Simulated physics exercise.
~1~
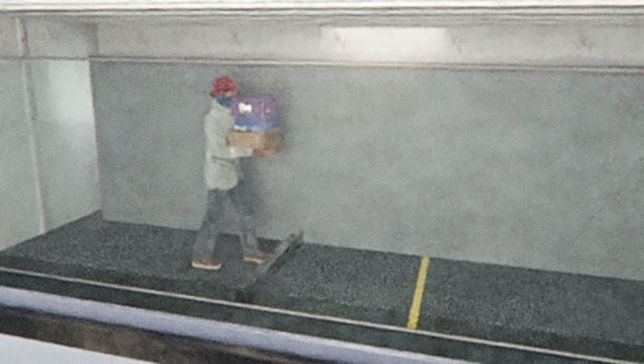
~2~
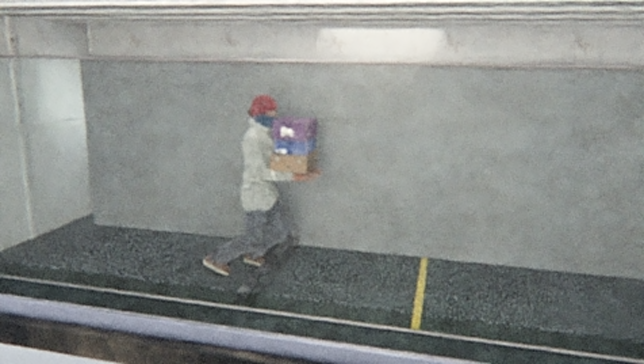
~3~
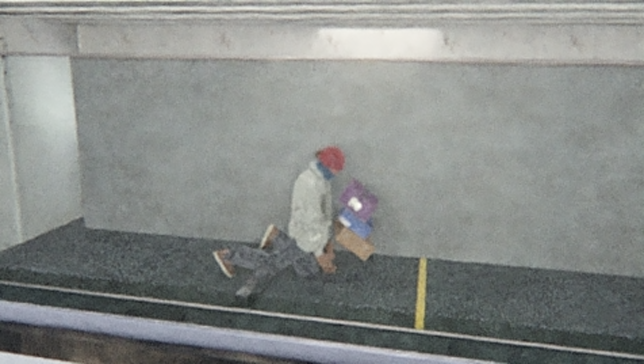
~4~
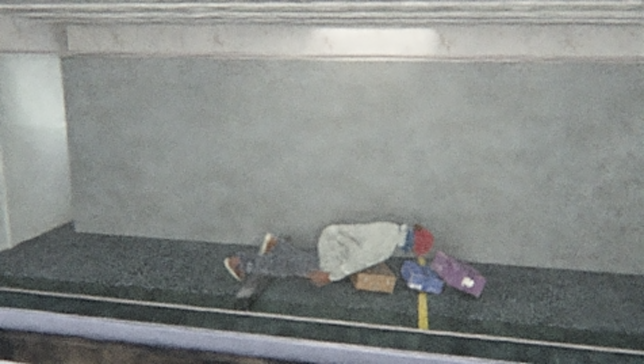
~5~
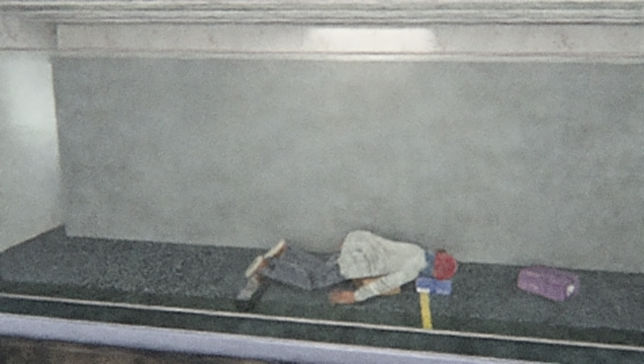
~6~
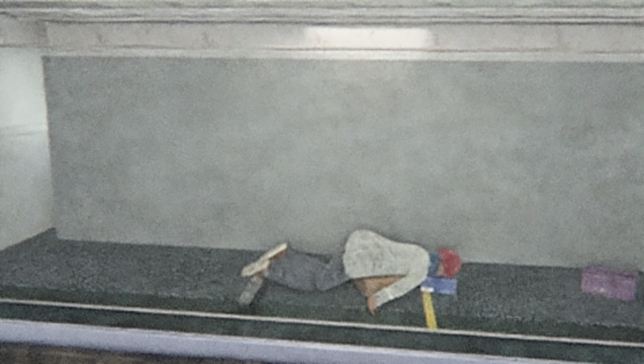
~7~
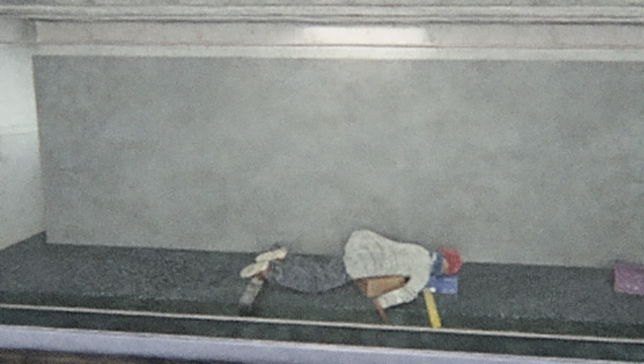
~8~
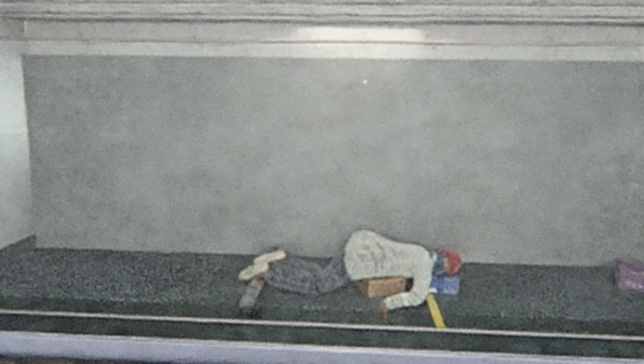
Person in a red cap carrying stacked boxes tripping over a low rail and lying still, purple parcel sliding beyond yellow line.
